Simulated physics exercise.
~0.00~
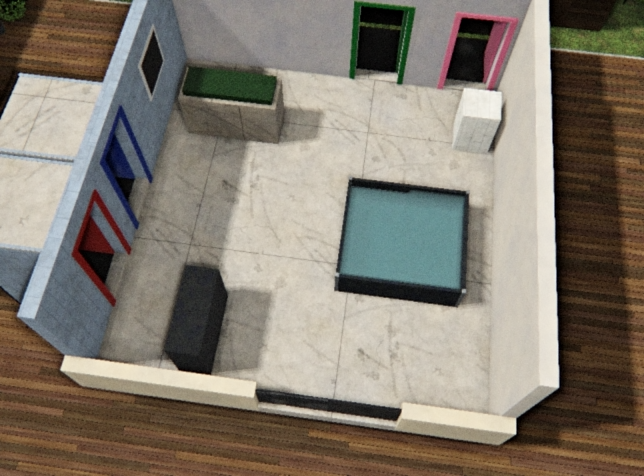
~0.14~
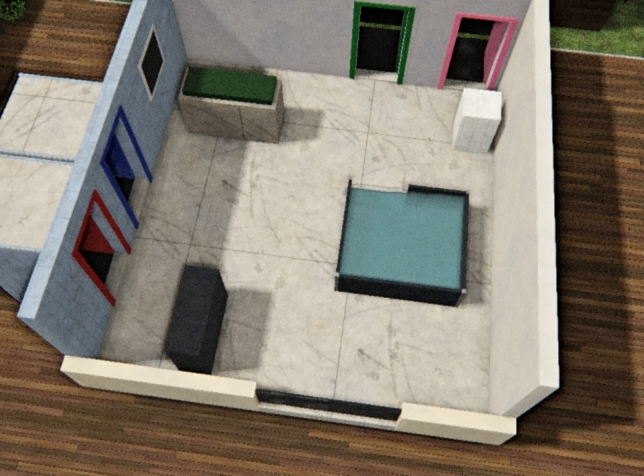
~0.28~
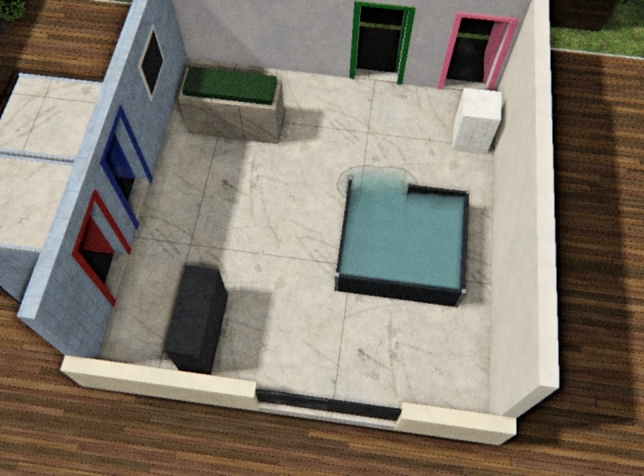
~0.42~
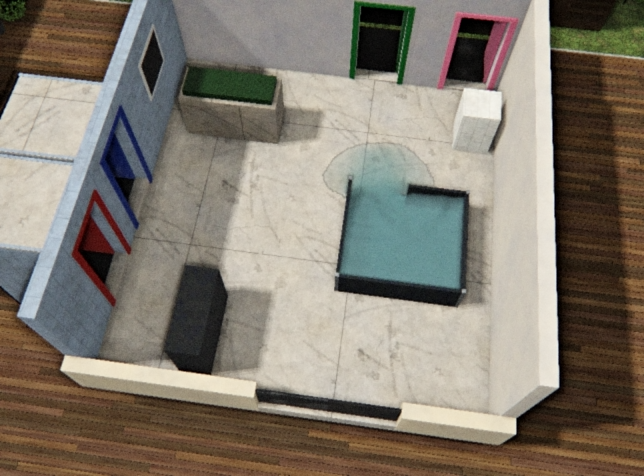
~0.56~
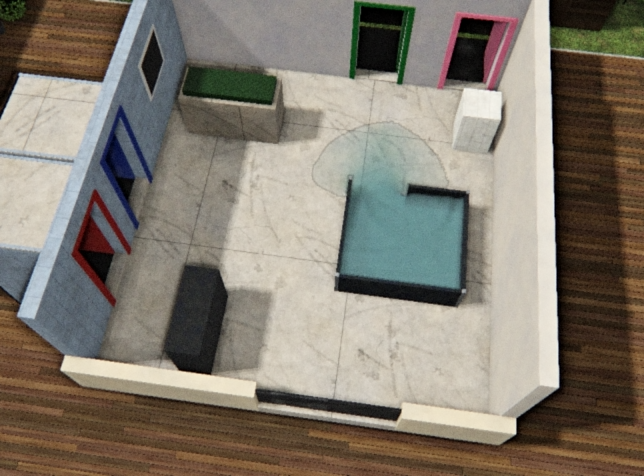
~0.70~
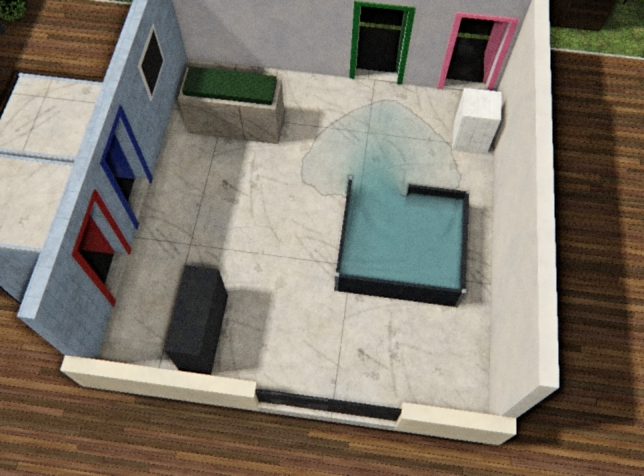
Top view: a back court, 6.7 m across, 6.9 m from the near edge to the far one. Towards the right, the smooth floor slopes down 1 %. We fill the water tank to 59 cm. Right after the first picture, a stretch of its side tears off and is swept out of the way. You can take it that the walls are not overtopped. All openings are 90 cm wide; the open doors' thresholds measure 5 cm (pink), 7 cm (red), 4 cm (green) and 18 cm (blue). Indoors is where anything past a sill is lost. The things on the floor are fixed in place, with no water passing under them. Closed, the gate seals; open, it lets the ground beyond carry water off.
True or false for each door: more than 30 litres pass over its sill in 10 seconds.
Per door: The pink door: True; the red door: False; the green door: True; the blue door: False.
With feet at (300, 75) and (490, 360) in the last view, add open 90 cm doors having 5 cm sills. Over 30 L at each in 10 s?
Well, the first one ends up on the high side, the second one on the low side.
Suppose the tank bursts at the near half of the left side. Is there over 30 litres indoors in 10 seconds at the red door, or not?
So, red door: Out of bounds.
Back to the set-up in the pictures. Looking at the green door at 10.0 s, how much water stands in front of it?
Some 9.0 centimetres of depth.
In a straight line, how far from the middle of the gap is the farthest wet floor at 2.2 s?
I'd put it close to 4.6 m.
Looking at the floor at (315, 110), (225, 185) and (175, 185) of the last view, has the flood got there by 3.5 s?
Point 1: Reached; point 2: Unreached; point 3: Unreached.
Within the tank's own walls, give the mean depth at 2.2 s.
It averages close to 34 centimetres.
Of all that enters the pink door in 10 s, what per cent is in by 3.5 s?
Roughly 40 percent is in by then.
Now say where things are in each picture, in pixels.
The first frame shows still water, 59 cm deep, in the water tank at (404, 235).
In the second frame, water pours out on the water tank's far side and has run 0.6 m, to a hidden place; typically 11 cm deep outside, 59 cm at the water tank's back.
In the third frame, the front is at (403, 174), 0.8 m from the gap on the water tank's far side; 0.9 m2 of floor is under water; 59 cm left at the back of the water tank.
In the fourth frame, water pours out on the water tank's far side and has run 1.3 m, to (400, 149); typically 7 cm deep outside, 59 cm at the water tank's back.
In the fifth frame, the front is at (393, 126), 1.8 m from the gap on the water tank's far side; 3.1 m2 of floor is under water; 58 cm left at the back of the water tank.
In the sixth frame, the front is at (393, 105), 2.4 m from the gap on the water tank's far side; 4.4 m2 of floor is under water; 51 cm left at the back of the water tank.
After 1.4 s water covers 25 % of the floor and is deepest (32 cm) near (365, 191); pink door 7 cm at the sill, 0 L in, red door not reached, green door 9 cm at the sill, 31 L in, blue door not reached.
After 2.2 s water covers 25 % of the floor and is deepest (24 cm) near (374, 192); pink door 15 cm at the sill, 25 L in, red door not reached, green door 16 cm at the sill, 123 L in, blue door not reached.
After 3.5 s water covers 35 % of the floor and is deepest (22 cm) near (488, 96); pink door 16 cm at the sill, 81 L in, red door not reached, green door 17 cm at the sill, 258 L in, blue door not reached.
After 6.0 s water covers 55 % of the floor and is deepest (14 cm) near (488, 96); pink door 11 cm at the sill, 148 L in, red door not reached, green door 12 cm at the sill, 386 L in, blue door 2 cm at the sill, 0 L in.
After 10.0 s water covers 75 % of the floor and is deepest (10 cm) near (488, 96); pink door 8 cm at the sill, 195 L in, red door 1 cm at the sill, 0 L in, green door 9 cm at the sill, 466 L in, blue door 1 cm at the sill, 0 L in.
